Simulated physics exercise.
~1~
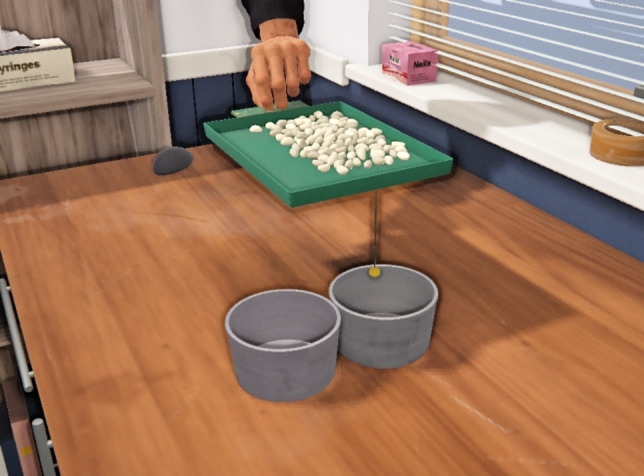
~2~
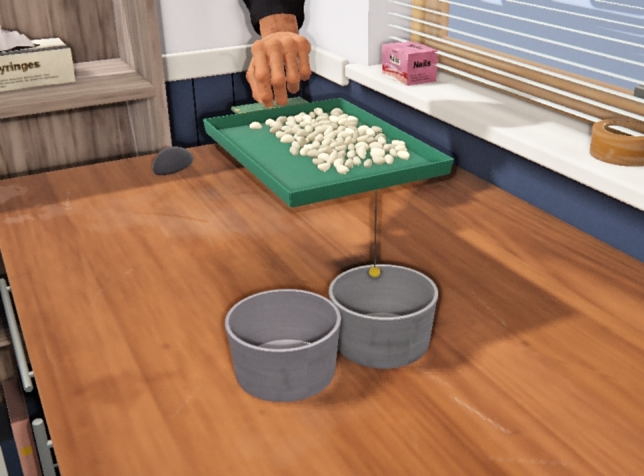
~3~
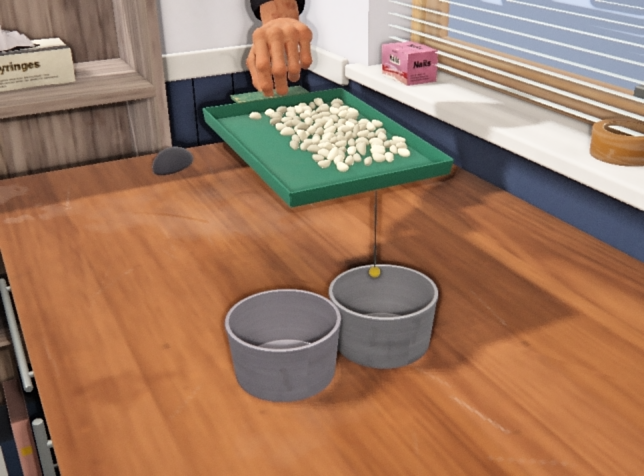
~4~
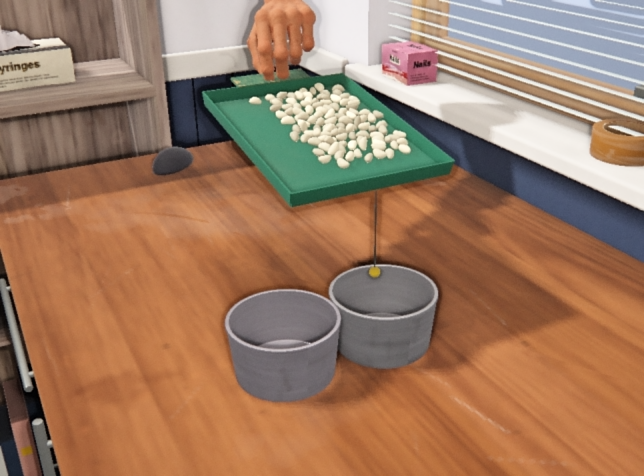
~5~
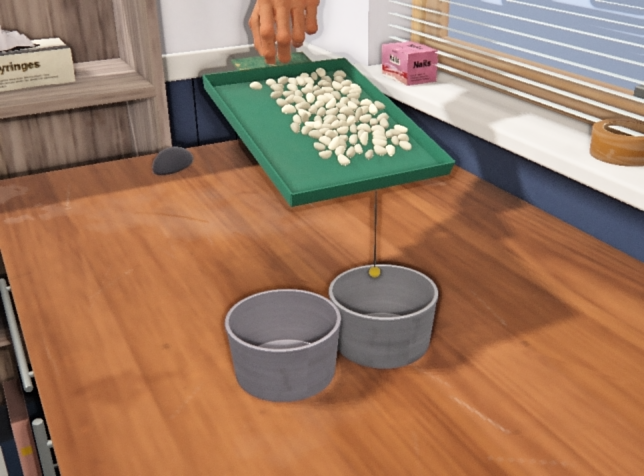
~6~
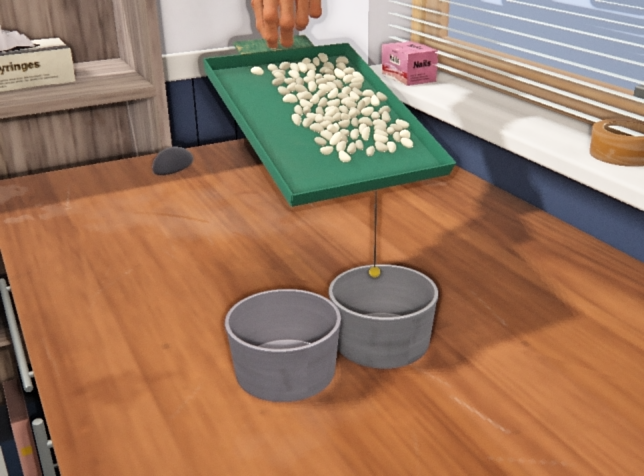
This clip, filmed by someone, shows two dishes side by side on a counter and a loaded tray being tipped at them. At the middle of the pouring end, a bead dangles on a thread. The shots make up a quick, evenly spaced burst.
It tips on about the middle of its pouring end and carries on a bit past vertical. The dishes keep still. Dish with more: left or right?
Right.
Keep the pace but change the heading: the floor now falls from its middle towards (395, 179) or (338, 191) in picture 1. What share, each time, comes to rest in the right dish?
Respectively 30 and 20 in a hundred.
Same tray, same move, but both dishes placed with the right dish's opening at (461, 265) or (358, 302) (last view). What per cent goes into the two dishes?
You'd get near 20 percent first and near 20 percent next.
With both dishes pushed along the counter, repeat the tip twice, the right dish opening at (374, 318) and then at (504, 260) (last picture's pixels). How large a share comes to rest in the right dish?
Roughly 40 per cent, and 0 per cent.
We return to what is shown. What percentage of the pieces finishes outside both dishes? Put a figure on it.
Some 60 per cent.
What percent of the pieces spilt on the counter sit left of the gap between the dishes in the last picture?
Around 0 percent of the pieces.
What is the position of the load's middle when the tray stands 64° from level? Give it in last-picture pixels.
Its middle sits at about pixel (384, 145).
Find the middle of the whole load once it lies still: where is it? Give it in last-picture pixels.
At about (416, 361), give or take.
Shortly afterwards, tray tipped steeply; the whole lot on the tray.
Next, tray tipped past a quarter turn; all but a few on the tray; only a few in the left dish; only a few in the right dish; a little outside both; only a few in the air.
Some moments later, tray tipped past a quarter turn; a little in the left dish; near a third in the right dish; near two thirds outside both.
In the end, tray tipped past a quarter turn; a little in the left dish; near a third in the right dish; near two thirds outside both.
